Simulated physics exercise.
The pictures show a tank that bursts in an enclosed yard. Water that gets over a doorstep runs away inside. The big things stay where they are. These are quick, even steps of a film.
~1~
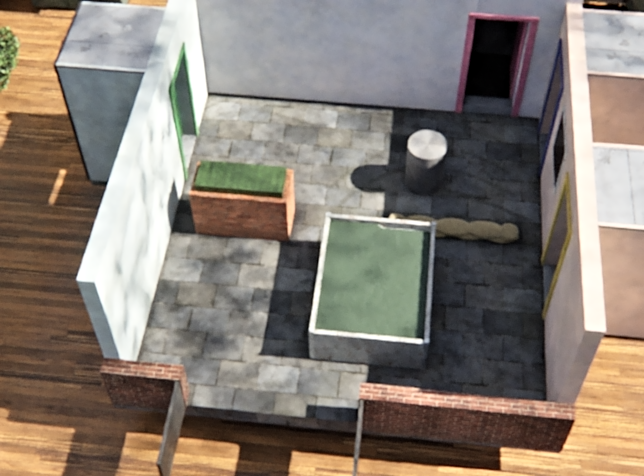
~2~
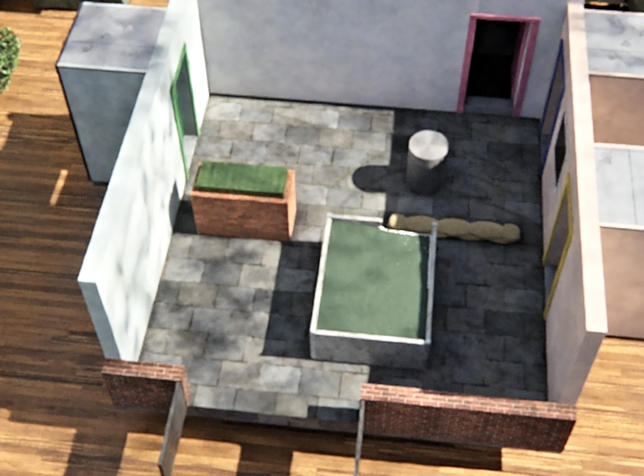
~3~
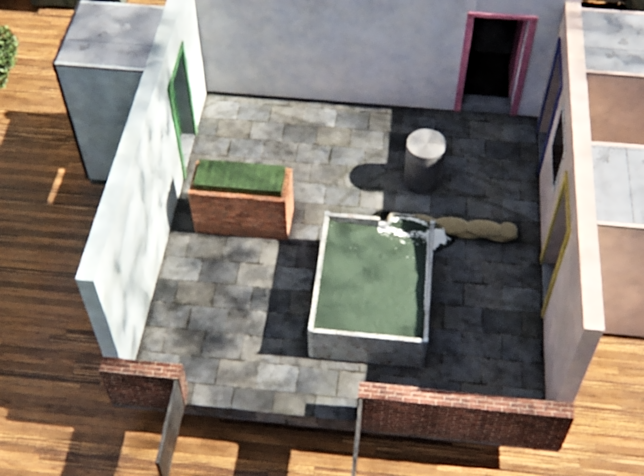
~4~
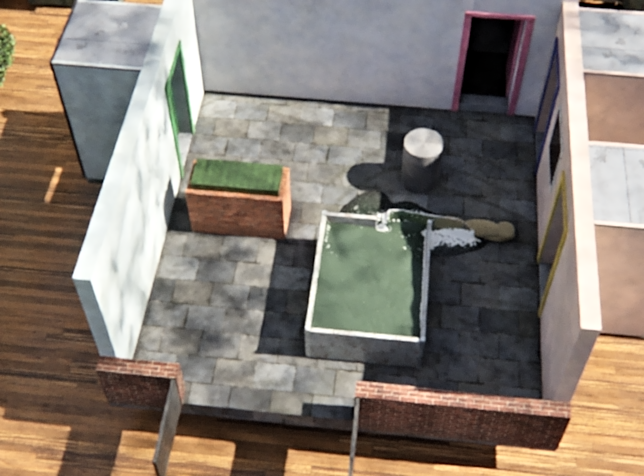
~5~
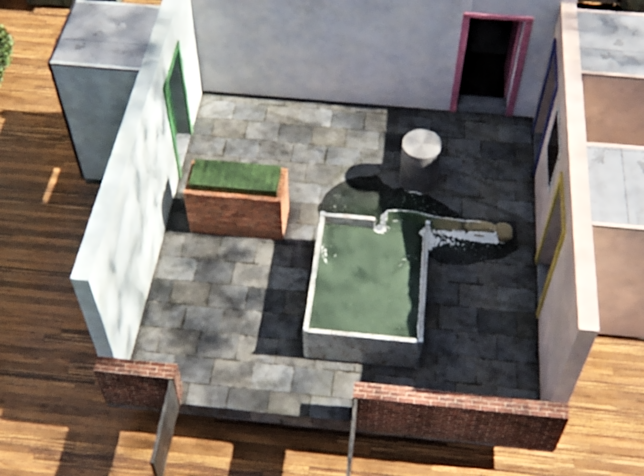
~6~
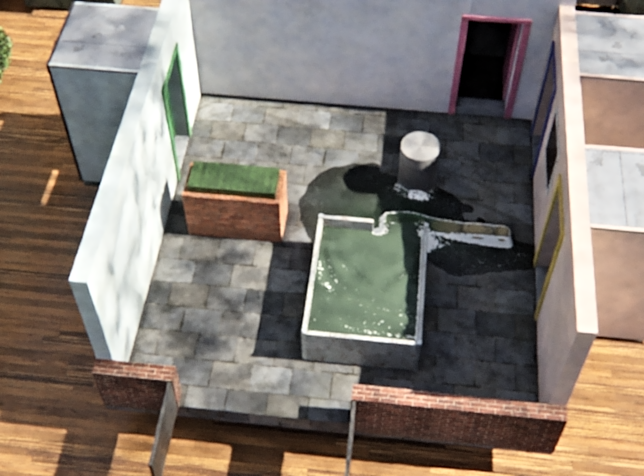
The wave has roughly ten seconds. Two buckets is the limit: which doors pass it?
One by one: The blue door takes more than that; the yellow door takes more than that; the green door takes more than that; the pink door stays under that.
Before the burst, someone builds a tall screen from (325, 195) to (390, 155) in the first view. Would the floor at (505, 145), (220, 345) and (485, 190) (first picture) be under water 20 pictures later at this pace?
In turn: Wet, not flooded, wet.
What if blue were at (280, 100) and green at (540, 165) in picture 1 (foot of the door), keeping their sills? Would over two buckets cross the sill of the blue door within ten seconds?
In short: Blue door is over.
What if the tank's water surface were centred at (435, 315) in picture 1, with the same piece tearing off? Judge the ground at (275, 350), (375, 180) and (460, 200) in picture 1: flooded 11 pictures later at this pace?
As listed: Clear, covered, wet.
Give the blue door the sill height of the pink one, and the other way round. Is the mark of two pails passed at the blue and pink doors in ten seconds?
In short: Blue door lets less in; pink door passes that mark.
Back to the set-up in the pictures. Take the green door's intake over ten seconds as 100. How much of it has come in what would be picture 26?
Close to 10 %.
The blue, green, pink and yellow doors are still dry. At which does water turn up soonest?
That is the yellow-painted one.
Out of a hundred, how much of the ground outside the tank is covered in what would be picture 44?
Some 75 per cent.
A moment on, water covers 30 % of the floor; the blue door not reached, the yellow door under two buckets in, the green door not reached, the pink door not reached.
Next, water covers 45 % of the floor; the blue door under two buckets in, the yellow door over two buckets in, the green door not reached, the pink door not reached.
Then, water covers 55 % of the floor; the blue door over two buckets in, the yellow door over two buckets in, the green door under two buckets in, the pink door wet at the sill, nothing in.
Later, water covers 75 % of the floor; the blue door over two buckets in, the yellow door far over two buckets in, the green door under two buckets in, the pink door wet at the sill, nothing in.
In the end, water covers 90 % of the floor; the blue door over two buckets in, the yellow door far over two buckets in, the green door over two buckets in, the pink door wet at the sill, nothing in.
